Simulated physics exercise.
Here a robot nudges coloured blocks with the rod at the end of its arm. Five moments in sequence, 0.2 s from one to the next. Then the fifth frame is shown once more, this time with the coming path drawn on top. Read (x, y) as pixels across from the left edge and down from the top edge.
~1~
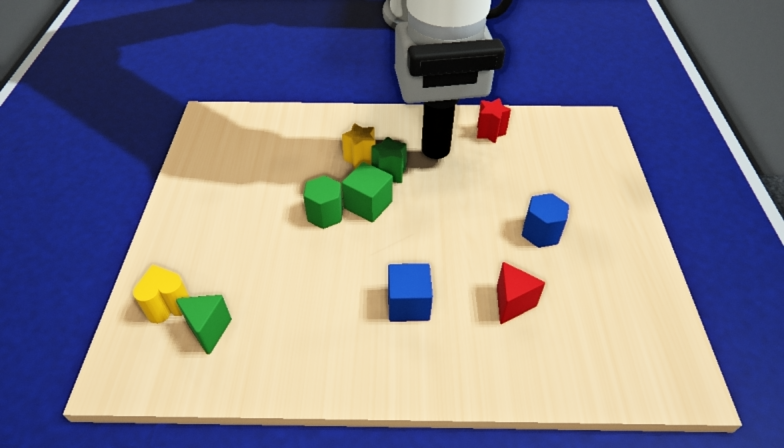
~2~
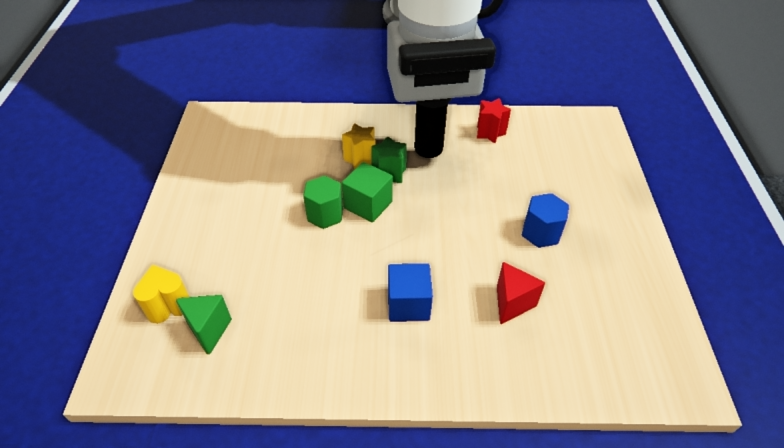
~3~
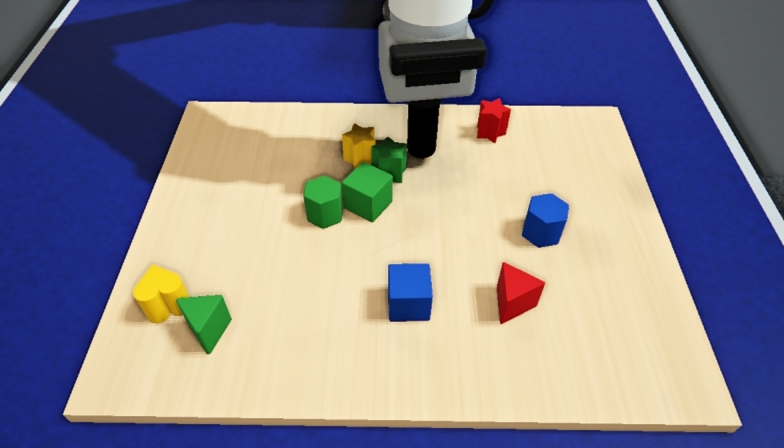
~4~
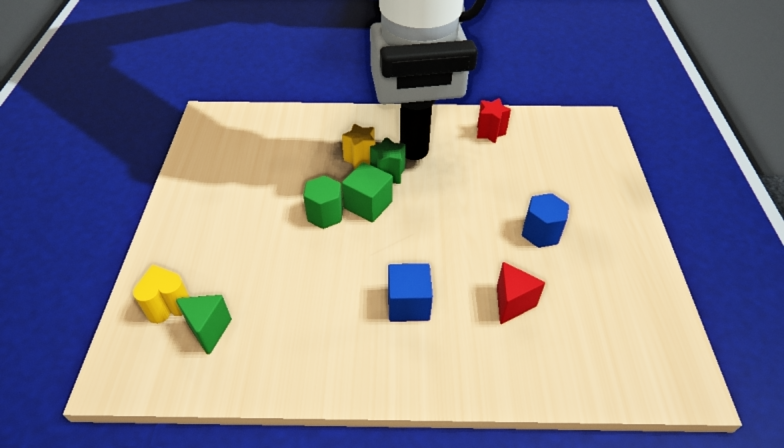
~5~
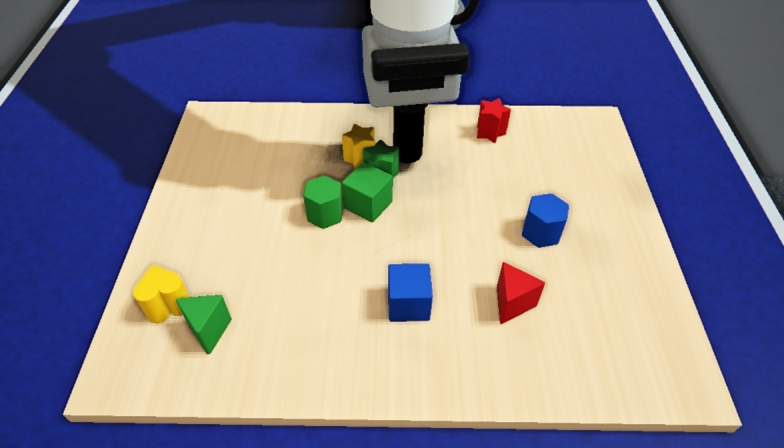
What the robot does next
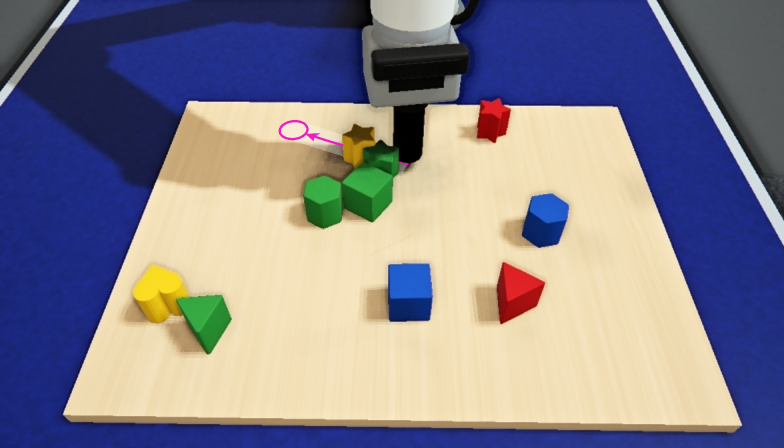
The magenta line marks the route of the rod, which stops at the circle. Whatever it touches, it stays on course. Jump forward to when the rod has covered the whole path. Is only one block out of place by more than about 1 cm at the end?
Final answer: Yes.
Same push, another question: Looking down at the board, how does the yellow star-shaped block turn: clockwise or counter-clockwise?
Seen from overhead, it turns anticlockwise.
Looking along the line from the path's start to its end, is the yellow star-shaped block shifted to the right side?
Answer: No.
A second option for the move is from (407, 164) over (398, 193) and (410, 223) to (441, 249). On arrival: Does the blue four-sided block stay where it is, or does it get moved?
Still in place.
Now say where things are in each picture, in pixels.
In the first picture, rod tip at (436, 151); block tops, yellow star-shaped block at (360, 133); green four-sided block at (367, 179); green star-shaped block at (390, 148).
In the second picture, rod at (429, 150); blocks unchanged.
In the third picture, rod at (421, 150); blocks unchanged.
In the fourth picture, rod at (414, 152); blocks unchanged.
In the fifth picture, rod at (408, 155); yellow star-shaped block at (360, 133); green four-sided block at (367, 179); green star-shaped block at (381, 151).
Path on the board, straight from (407, 164) to (294, 130).
On the path given first. One third of the way, rod at (367, 143); yellow star-shaped block at (340, 132), turned 15° anticlockwise; green star-shaped block at (378, 152), turned 15° anticlockwise.
Two thirds of the way, rod at (329, 132); yellow star-shaped block at (315, 132), turned 65° anticlockwise; green star-shaped block at (378, 152), turned 15° anticlockwise.
At the end, rod at (292, 120); yellow star-shaped block at (314, 132), turned 75° anticlockwise; green four-sided block in place; green star-shaped block at (378, 152), turned 15° anticlockwise.
